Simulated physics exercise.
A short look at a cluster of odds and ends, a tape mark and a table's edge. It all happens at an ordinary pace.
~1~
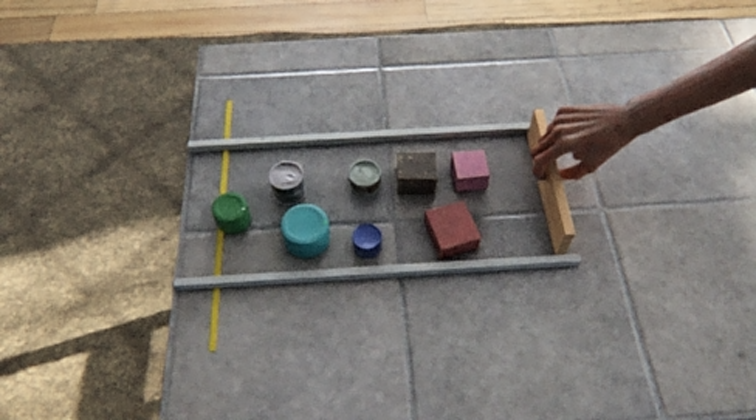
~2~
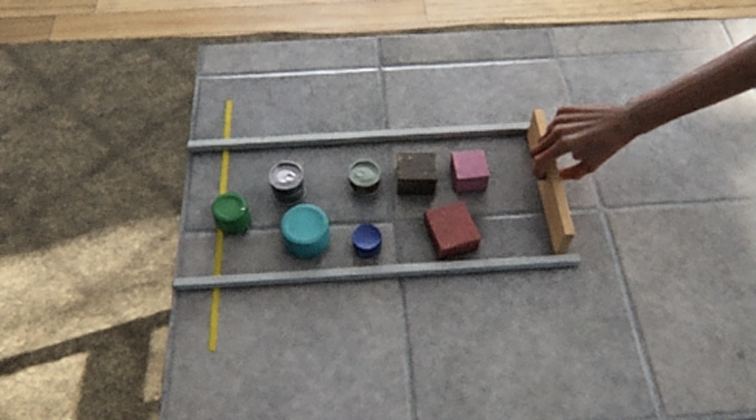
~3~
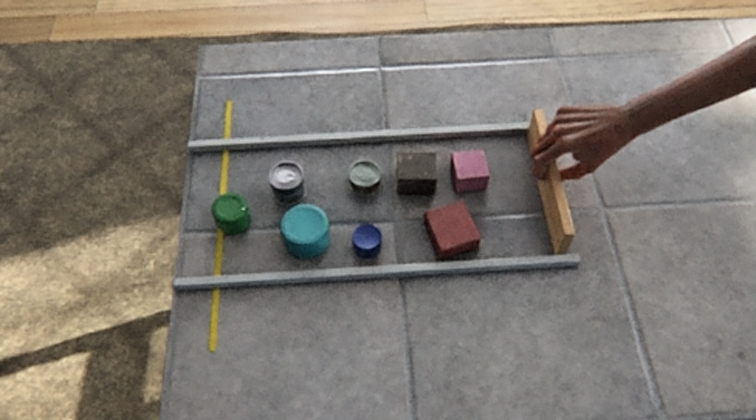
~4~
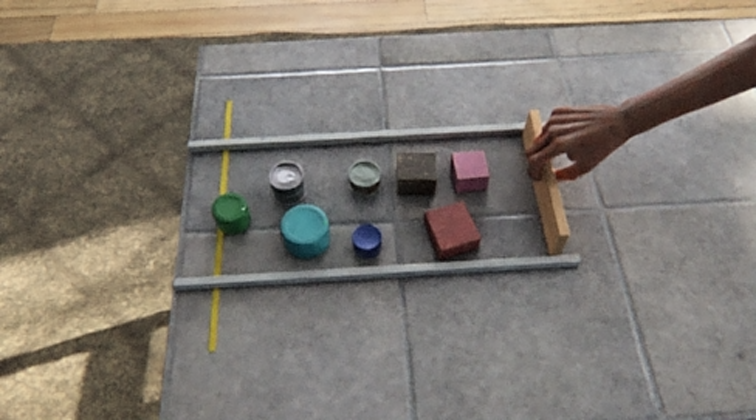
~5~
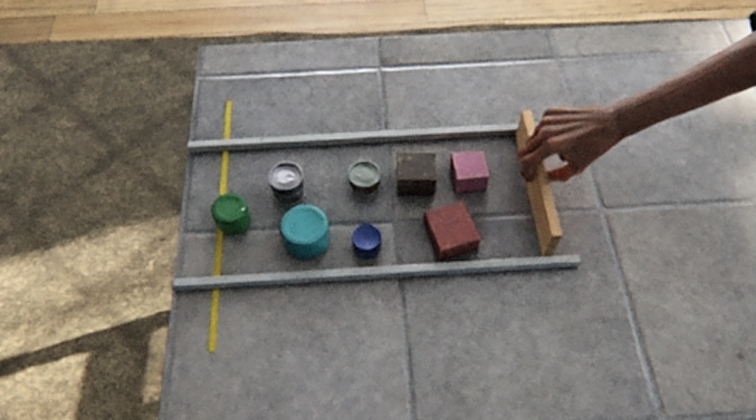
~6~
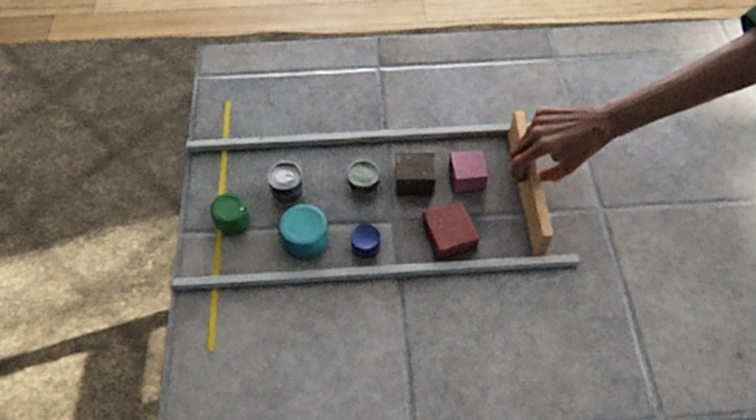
On a grey tiled surface, small round pots, lids and square blocks sit between two pale rails, with a green lid on a yellow tape line at the left. A hand at the right grips a wooden board, holds it nearly still, then slides it slightly left while the objects stay essentially in place.
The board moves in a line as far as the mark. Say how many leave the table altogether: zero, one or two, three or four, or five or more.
Here the number that fall off is five or more.
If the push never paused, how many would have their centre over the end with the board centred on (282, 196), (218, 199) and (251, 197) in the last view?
The counts: 1, 6 and 3.
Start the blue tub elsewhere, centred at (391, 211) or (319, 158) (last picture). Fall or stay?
In that order, it survives; remains up.
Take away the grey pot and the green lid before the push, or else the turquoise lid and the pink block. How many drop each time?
The counts: 4 and 4.
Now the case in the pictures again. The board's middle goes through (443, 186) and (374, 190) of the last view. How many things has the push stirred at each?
At the one place 4, at the other 7.
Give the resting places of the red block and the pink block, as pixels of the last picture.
The red block stops around (195, 242); the pink block around (204, 185).
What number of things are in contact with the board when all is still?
2 of them.
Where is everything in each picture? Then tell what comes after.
In the first frame, green lid (232, 213); grey pot (288, 184); turquoise lid (306, 231); board (549, 180); tape (222, 211).
In the second frame, grey pot (288, 183); blue tub (367, 242).
In the third frame, turquoise lid (306, 231); board (549, 180).
In the fourth frame, green lid (232, 214); pink block (470, 171).
In the fifth frame, grey pot (288, 184); brown pot (365, 179).
In the sixth frame, green lid (230, 214); grey pot (286, 184); turquoise lid (304, 231); board (529, 182); tape (220, 211).
Early on, none off yet; green lid at rest near (230, 214); grey pot at rest near (286, 184); turquoise lid at rest near (304, 231).
A while later, none off yet; green lid moving near (222, 214); grey pot travelled well along near (202, 187); turquoise lid travelled about its own width near (258, 225).
Finally, the number that fall off is five or more; lost, black block, brown pot, blue tub, turquoise lid, grey pot and green lid.
